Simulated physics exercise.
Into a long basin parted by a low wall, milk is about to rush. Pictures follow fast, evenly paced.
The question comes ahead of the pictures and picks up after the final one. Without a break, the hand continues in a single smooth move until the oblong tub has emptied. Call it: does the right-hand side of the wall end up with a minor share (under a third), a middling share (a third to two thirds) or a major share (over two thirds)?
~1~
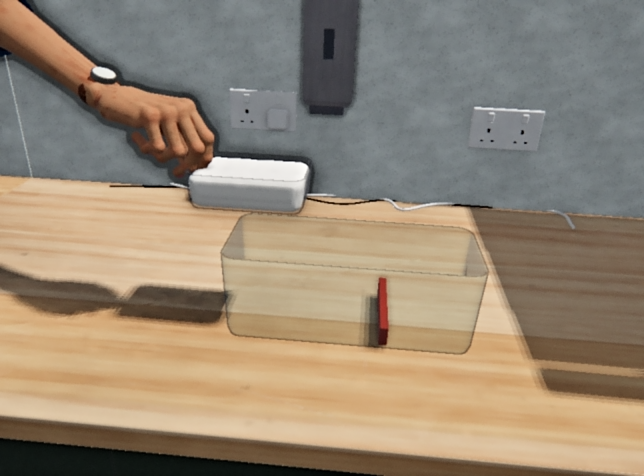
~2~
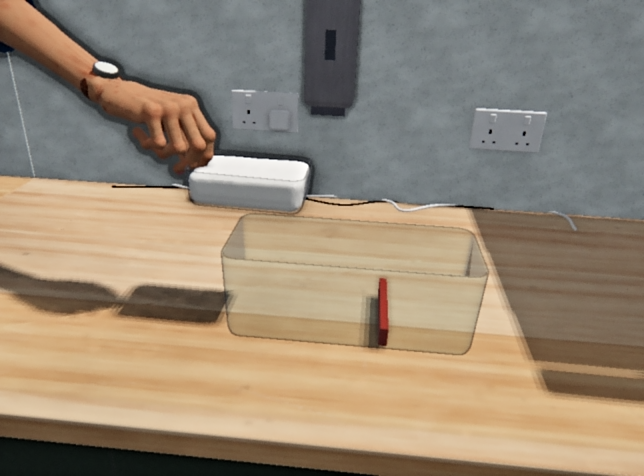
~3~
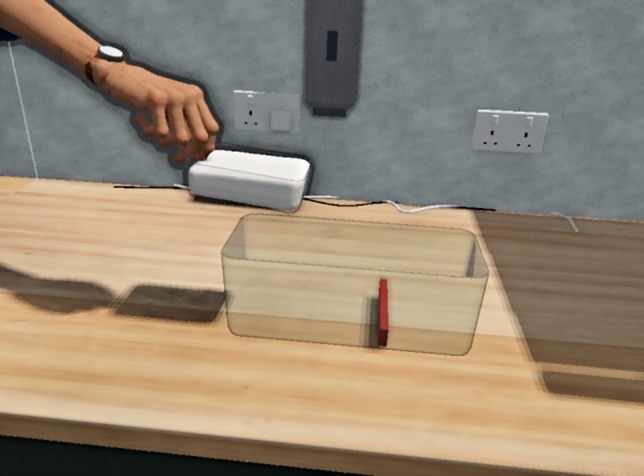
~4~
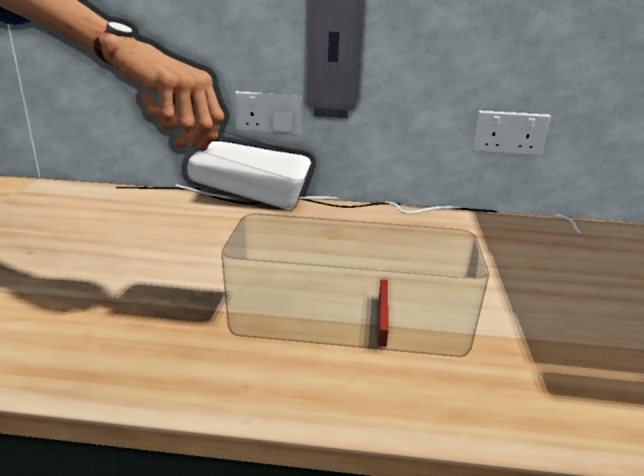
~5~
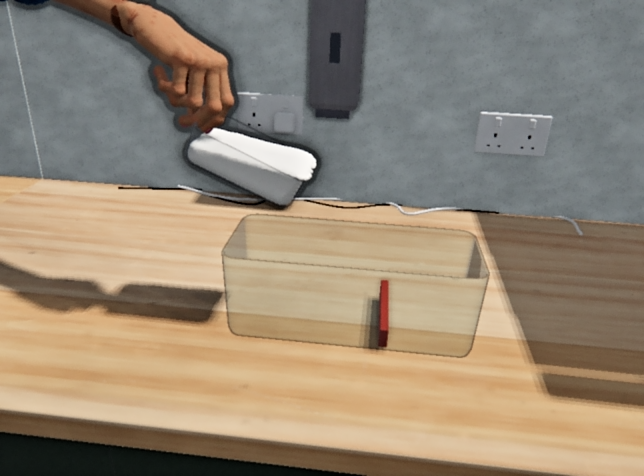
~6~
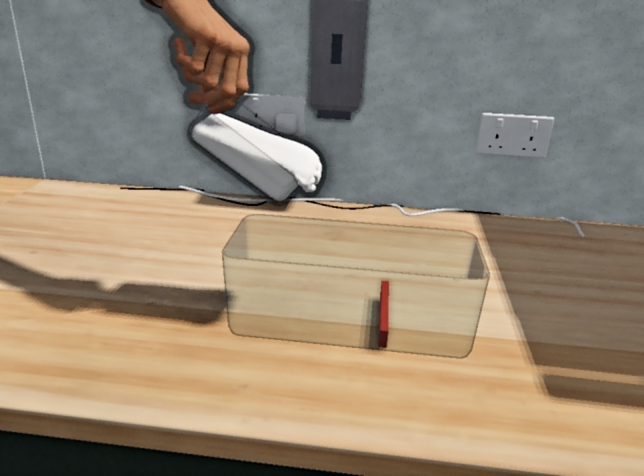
The right side gets a middling share.
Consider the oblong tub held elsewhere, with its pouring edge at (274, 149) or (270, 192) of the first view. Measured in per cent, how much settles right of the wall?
25 and 20 per cent.
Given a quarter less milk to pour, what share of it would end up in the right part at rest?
Estimated share: Around 50 %.
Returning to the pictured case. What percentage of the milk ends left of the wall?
It comes to some 45 per cent.
A moment on, the oblong tub is tipped right over and 8 per cent is still to pour, 30 is left of the wall and 1 right of it.
Next, the oblong tub is tipped right over and 0 per cent is still to pour, 23 is left of the wall and 65 right of it.
Then the oblong tub is tipped right over and 0 per cent is still to pour, 37 is left of the wall and 47 right of it.
Later the oblong tub is tipped right over and 0 per cent is still to pour, 44 is left of the wall and 48 right of it.
In the end 45 per cent lies left of the wall, 48 right of it and 7 outside.
